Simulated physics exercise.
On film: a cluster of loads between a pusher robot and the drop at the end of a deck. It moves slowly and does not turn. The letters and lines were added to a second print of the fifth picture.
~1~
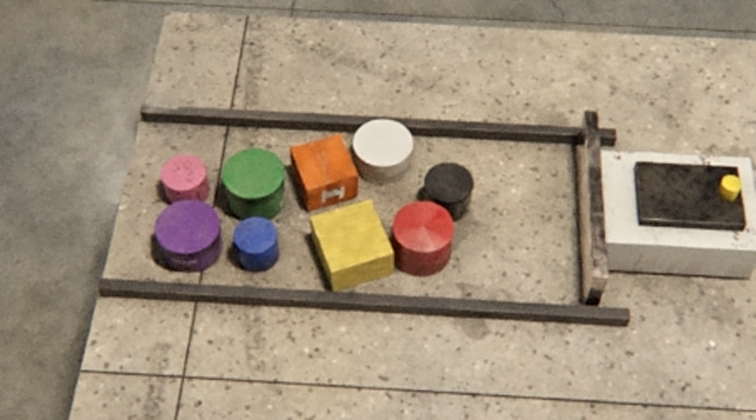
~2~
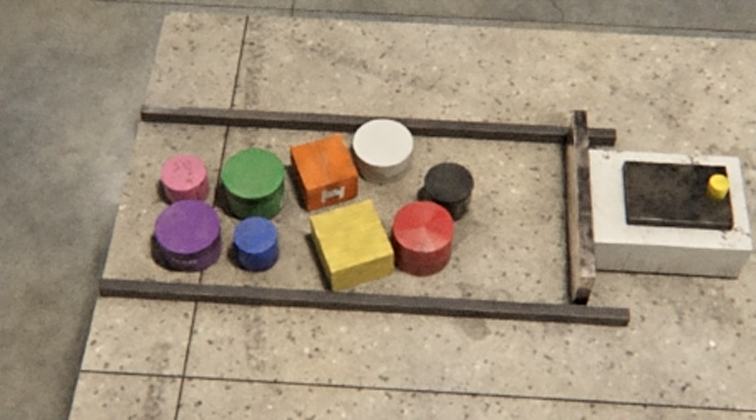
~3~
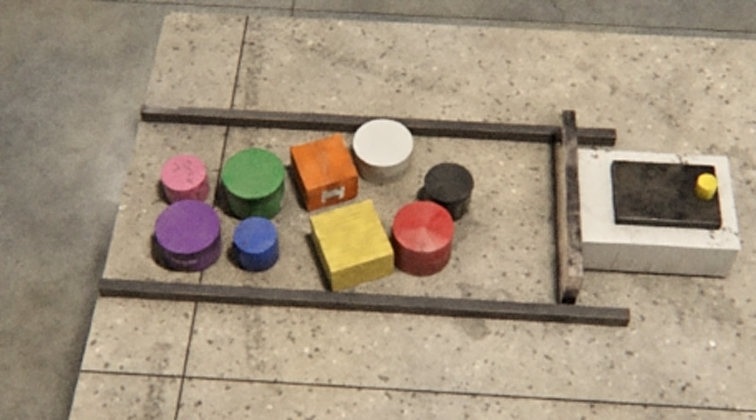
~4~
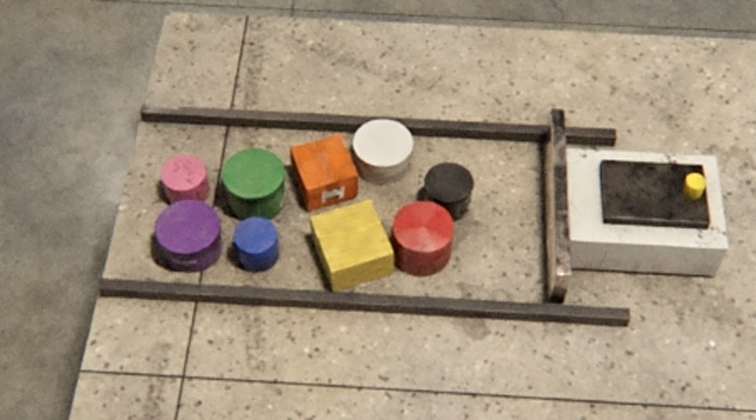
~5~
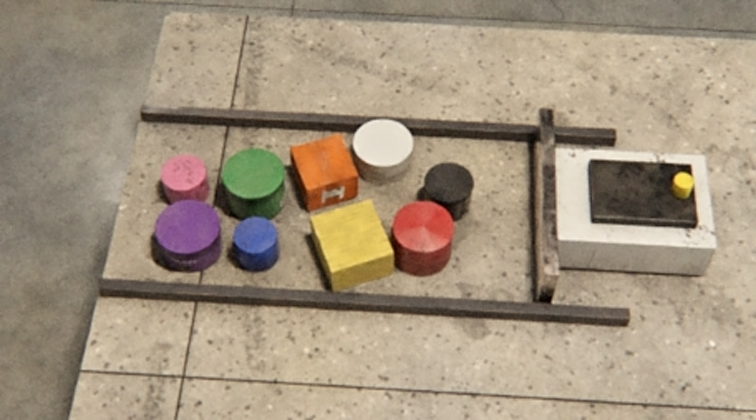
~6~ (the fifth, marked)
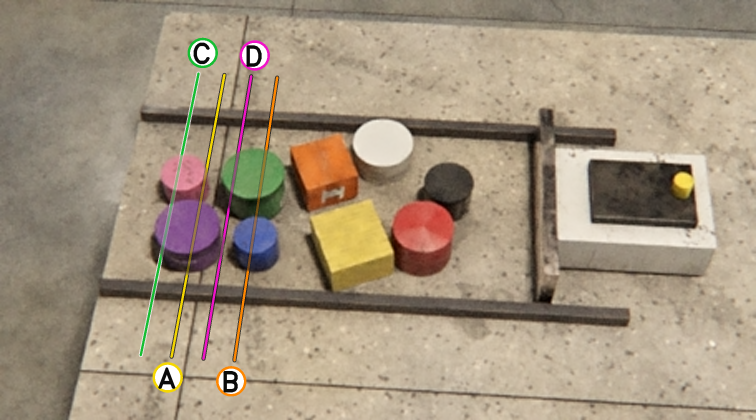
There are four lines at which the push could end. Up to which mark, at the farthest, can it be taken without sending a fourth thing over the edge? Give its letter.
No farther than B.
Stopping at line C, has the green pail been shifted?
Yes.
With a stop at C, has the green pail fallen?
By then, yes.
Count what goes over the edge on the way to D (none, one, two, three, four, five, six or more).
By then, four.
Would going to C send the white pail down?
No.
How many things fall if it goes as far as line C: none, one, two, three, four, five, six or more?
In all, six or more.
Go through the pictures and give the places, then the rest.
In the first picture, white pail (383, 152); orange box (324, 172); robot (681, 194).
In the second picture, robot (670, 193); black pail (448, 192).
In the third picture, robot (657, 193); blue canister (257, 245).
In the fourth picture, robot (646, 192); yellow crate (352, 245).
In the fifth picture, robot (634, 192); white pail (383, 152); orange box (324, 172); purple pail (190, 236).
On the marked copy, A at (200, 204); B at (258, 207); C at (172, 202); D at (229, 205).
With B. Early on, robot (528, 186); yellow crate (340, 246); red canister (403, 240).
Further on, robot (423, 180); purple pail (144, 235); pink canister (163, 182).
At the end, robot (343, 176); purple pail over the edge; pink canister over the edge; two fallen.
As for the rest, A drops five; C drops six; D drops four.
